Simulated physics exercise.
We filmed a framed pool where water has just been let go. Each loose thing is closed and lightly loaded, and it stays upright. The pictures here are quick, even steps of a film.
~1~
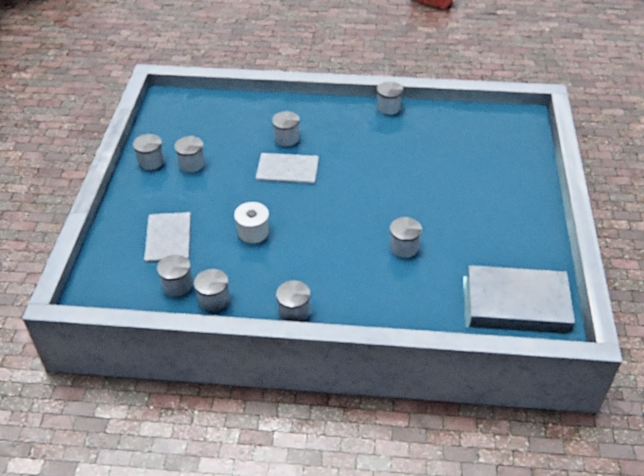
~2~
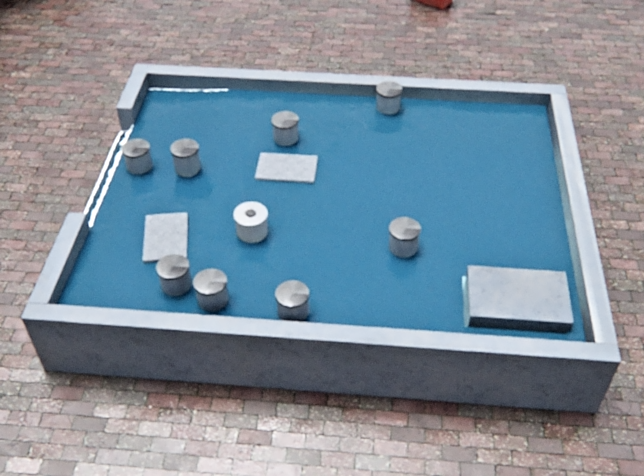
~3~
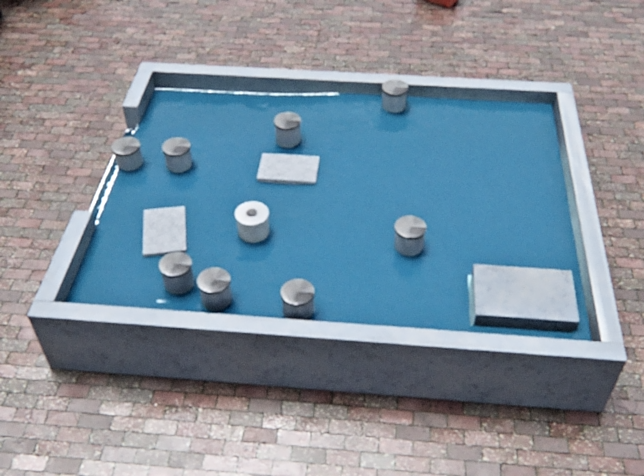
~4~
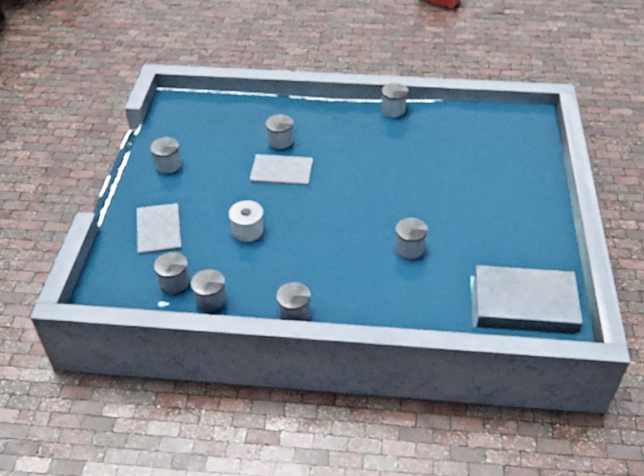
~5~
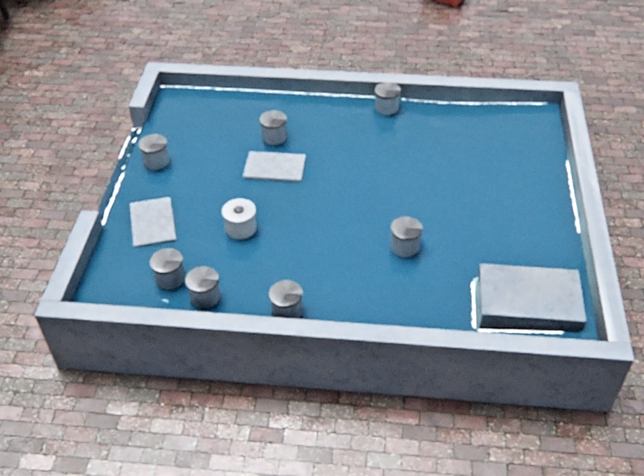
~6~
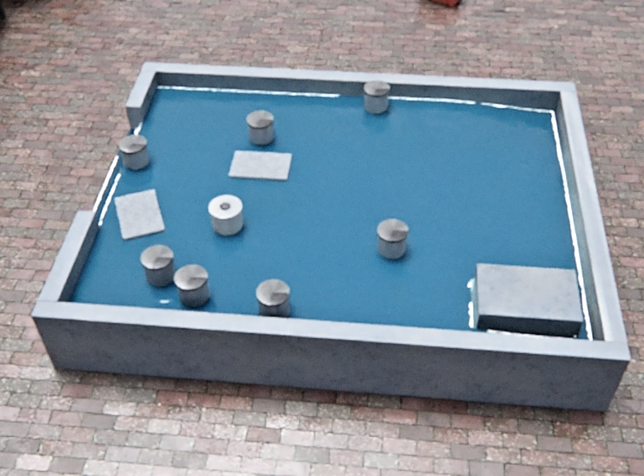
Round drums and flat panels drifting left across a blue pool after its left wall opens, the nearest drum slipping out.
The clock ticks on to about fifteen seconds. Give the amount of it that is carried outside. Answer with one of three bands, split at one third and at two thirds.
One third to two thirds.
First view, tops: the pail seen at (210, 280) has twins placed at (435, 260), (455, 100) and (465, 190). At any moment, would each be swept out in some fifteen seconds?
In order: Never leaves, never leaves, never leaves.
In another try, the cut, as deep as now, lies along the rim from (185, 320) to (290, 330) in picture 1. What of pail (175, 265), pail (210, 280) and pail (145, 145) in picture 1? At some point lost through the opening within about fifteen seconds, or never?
As listed: Through, yes, inside.
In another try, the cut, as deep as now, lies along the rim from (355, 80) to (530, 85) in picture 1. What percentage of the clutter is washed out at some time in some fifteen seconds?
It works out at 10 percent.
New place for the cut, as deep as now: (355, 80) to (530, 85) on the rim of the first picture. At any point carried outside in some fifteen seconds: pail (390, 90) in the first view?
The outcome for it is flushed out.
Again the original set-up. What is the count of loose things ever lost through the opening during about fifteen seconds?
4 in all.
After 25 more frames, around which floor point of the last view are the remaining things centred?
Around (204, 233).
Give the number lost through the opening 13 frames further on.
The number comes to 3.
A moment on, 3 of 11 are out; 8 afloat.
Next, 3 of 11 are out; 8 afloat.
Later, 4 of 11 are out; 7 afloat.
In the end, 4 of 11 are out; 7 afloat.
